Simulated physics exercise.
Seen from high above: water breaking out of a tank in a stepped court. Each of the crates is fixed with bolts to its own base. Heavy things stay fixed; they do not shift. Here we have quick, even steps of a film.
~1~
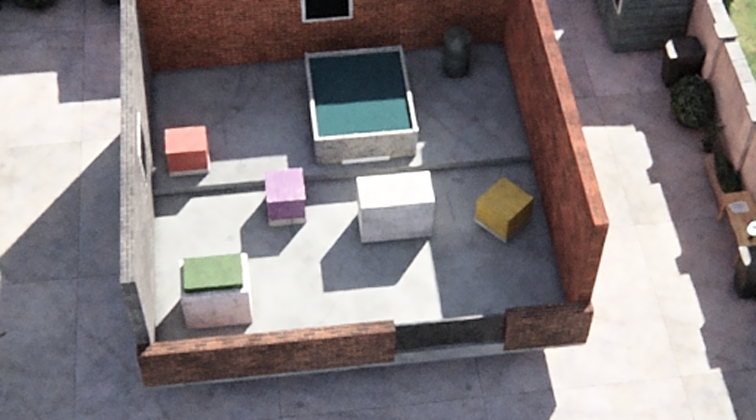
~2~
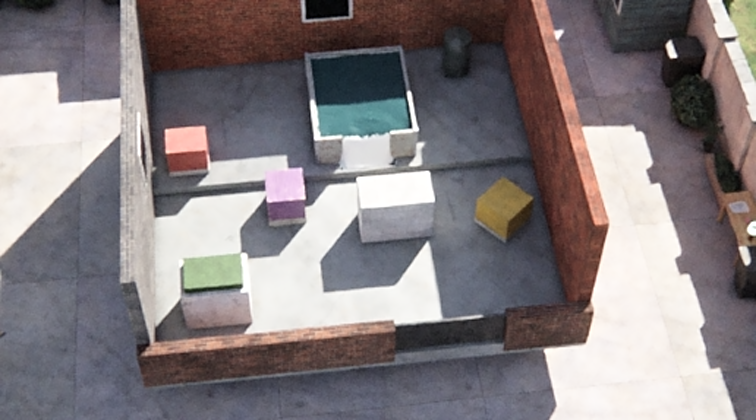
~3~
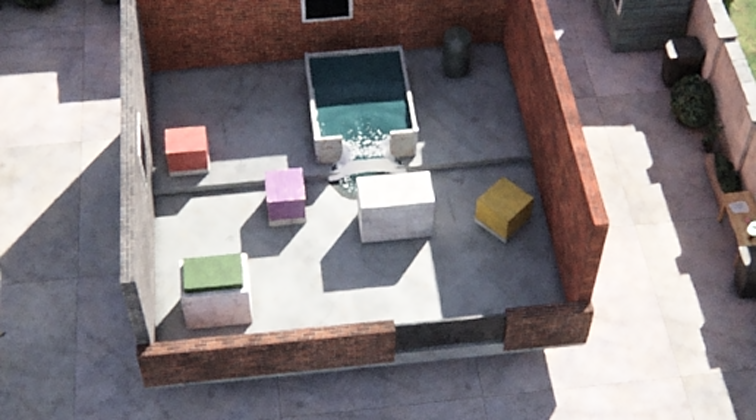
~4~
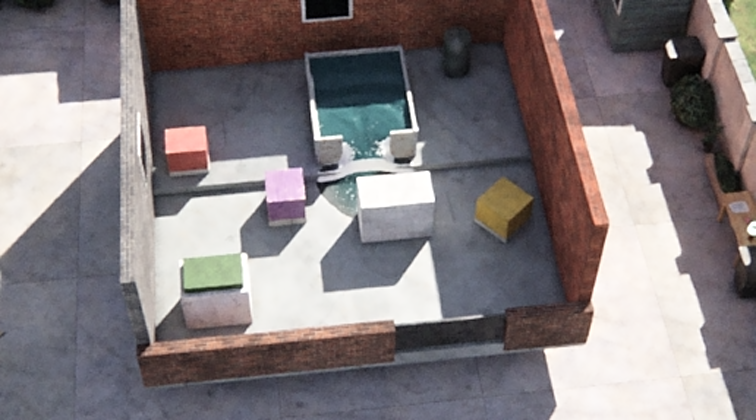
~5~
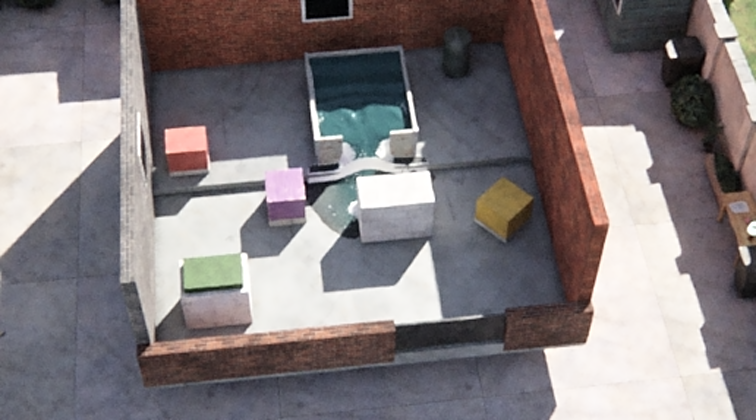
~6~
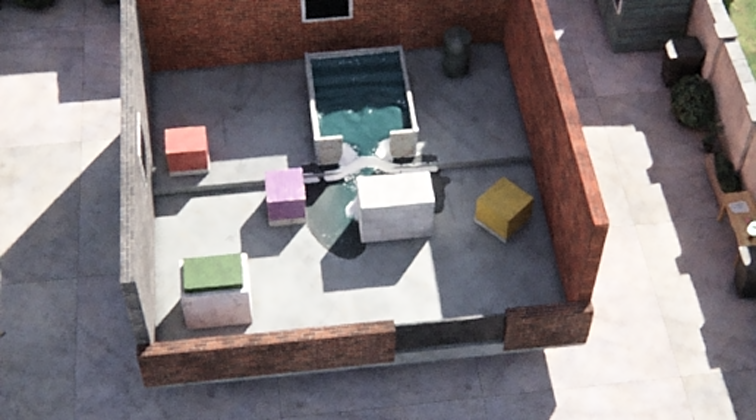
A tank in a walled court breaks open and water spreads out between the blocks.
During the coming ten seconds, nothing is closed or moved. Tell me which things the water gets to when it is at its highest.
Here is how it goes: The red crate is never reached, the purple crate is reached, the yellow crate is reached.
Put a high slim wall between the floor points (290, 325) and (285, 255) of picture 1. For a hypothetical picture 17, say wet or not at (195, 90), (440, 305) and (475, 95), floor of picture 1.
Outcome by spot, in order - unwatered, unwatered, unwatered.
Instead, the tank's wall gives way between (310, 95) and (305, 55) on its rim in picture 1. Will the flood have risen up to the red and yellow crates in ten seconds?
The red crate is reached; the yellow crate is not reached.
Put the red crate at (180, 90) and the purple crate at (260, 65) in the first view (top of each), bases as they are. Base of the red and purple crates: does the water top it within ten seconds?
I'd bet the red one stays clear and the purple one stays clear.
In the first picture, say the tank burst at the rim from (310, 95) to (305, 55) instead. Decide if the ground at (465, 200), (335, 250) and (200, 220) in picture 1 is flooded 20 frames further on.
Taken in turn, that's not reached, not reached, and finally reached.
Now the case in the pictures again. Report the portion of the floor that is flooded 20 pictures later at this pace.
Around 45 percent of it.
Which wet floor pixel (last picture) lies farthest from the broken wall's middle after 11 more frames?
My guess would be about (222, 360).
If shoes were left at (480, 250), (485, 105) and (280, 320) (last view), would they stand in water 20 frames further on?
Going through them one by one, the first is waterlogged, the second waterlogged and the third waterlogged.
A moment on, water covers 15 % of the floor; the red crate not reached, the purple crate water round its plinth, the yellow crate water round its plinth.
Next, water covers 30 % of the floor; the red crate not reached, the purple crate water round its plinth, the yellow crate water round its plinth.
Then, water covers 45 % of the floor; the red crate not reached, the purple crate water round its plinth, the yellow crate water round its plinth.
Later, water covers 55 % of the floor; the red crate not reached, the purple crate water round its plinth, the yellow crate water round its plinth.
In the end, water covers 60 % of the floor; the red crate stayed above the water, the purple crate was topped, the yellow crate was topped.
